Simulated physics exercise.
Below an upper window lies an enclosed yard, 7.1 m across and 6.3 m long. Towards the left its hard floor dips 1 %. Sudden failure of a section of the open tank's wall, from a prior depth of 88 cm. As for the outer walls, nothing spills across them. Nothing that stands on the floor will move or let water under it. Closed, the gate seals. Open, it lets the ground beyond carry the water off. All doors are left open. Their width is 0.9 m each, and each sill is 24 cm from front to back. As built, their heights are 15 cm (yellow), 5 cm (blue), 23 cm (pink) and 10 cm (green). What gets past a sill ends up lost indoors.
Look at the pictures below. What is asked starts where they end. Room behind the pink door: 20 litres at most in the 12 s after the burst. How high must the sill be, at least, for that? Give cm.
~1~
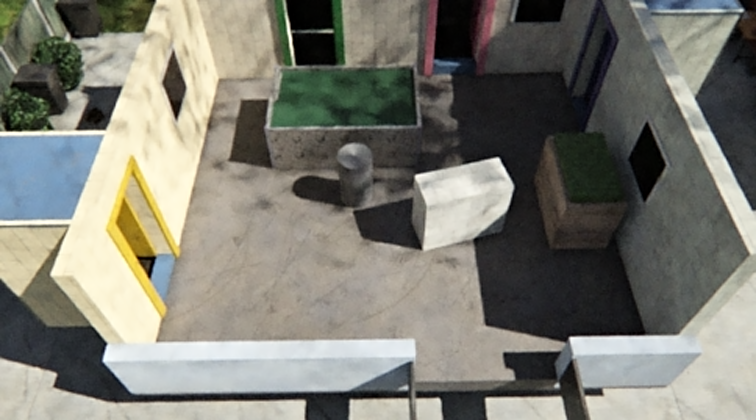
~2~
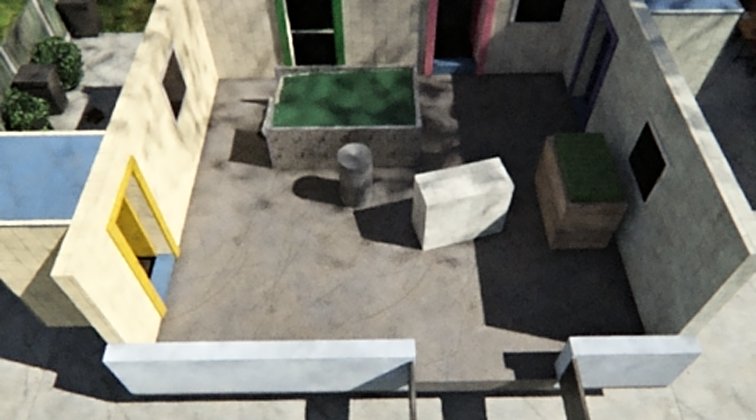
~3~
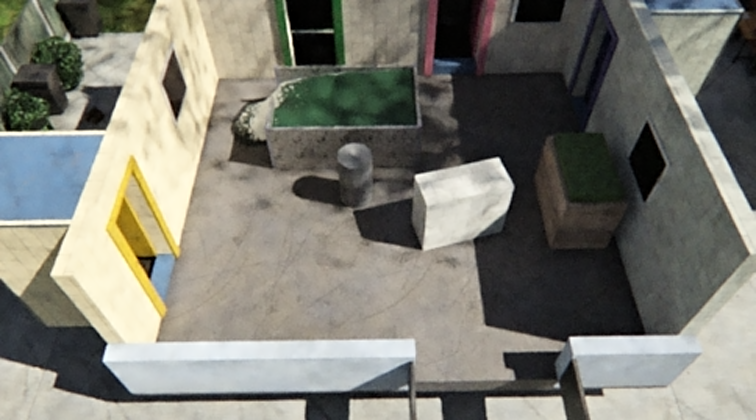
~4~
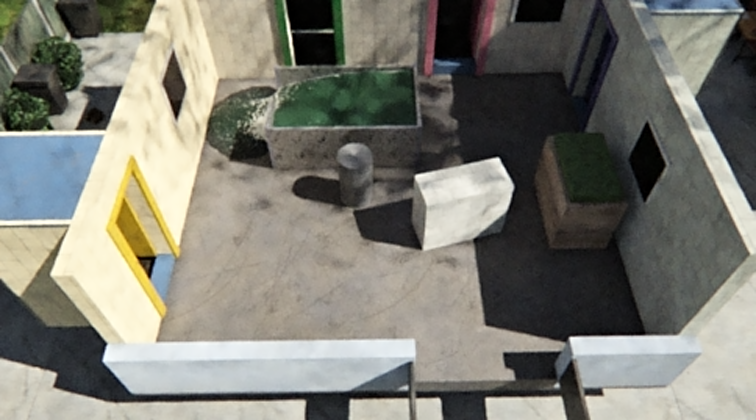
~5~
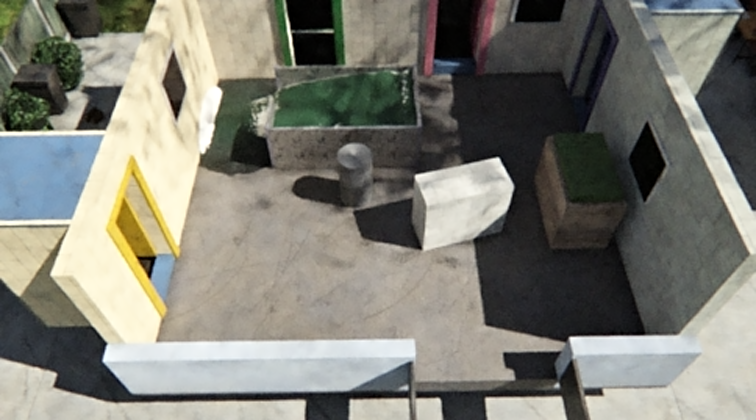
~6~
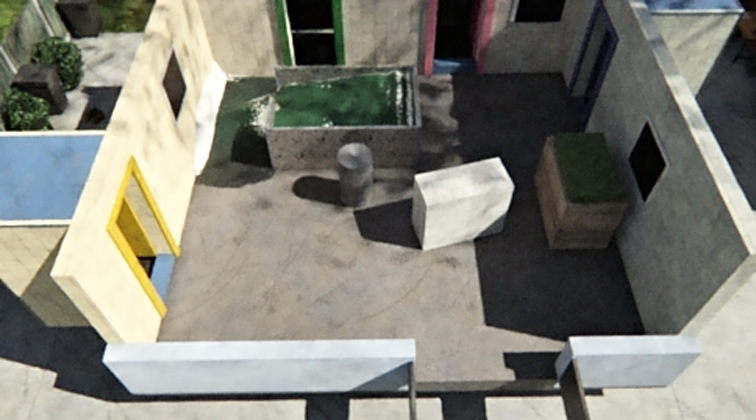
About 6.5 cm.
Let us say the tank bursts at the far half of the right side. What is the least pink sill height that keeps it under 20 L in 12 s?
In that case about 19 cm.
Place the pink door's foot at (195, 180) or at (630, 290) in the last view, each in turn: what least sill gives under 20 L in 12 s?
First place around 12.5 cm, second around 7.0 cm.
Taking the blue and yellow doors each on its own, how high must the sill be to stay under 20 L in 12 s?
About 12.5 cm at blue and 7.0 cm at yellow.
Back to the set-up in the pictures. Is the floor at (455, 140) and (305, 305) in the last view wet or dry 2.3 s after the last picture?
Note: Point one not yet reached; point two reached.
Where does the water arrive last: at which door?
Blue, last of all.
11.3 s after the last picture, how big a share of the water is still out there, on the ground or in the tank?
About 88 %.
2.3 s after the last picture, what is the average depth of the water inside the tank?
The mean depth is roughly 43 cm.
Then, 0.7 s after the last picture water covers 10 % of the floor, deepest (66 cm) near (218, 84); it has not reached the pink door.
Then, 2.3 s after the last picture water covers 45 % of the floor, deepest (40 cm) near (216, 90); 11 cm at the pink door, 0 litres in over its 23 cm sill.
Then, 11.3 s after the last picture water covers 100 % of the floor, deepest (14 cm) near (178, 252); 6 cm at the pink door, 0 litres in over its 23 cm sill.
At the pink door as built, the water peaked near 12 cm, 2.5 s after the last picture.
With a sill of 5.5 cm, 28 litres would have come in within the 12 s; with 7.5 cm, 11 litres. So under 20 litres takes about 6.5 cm.
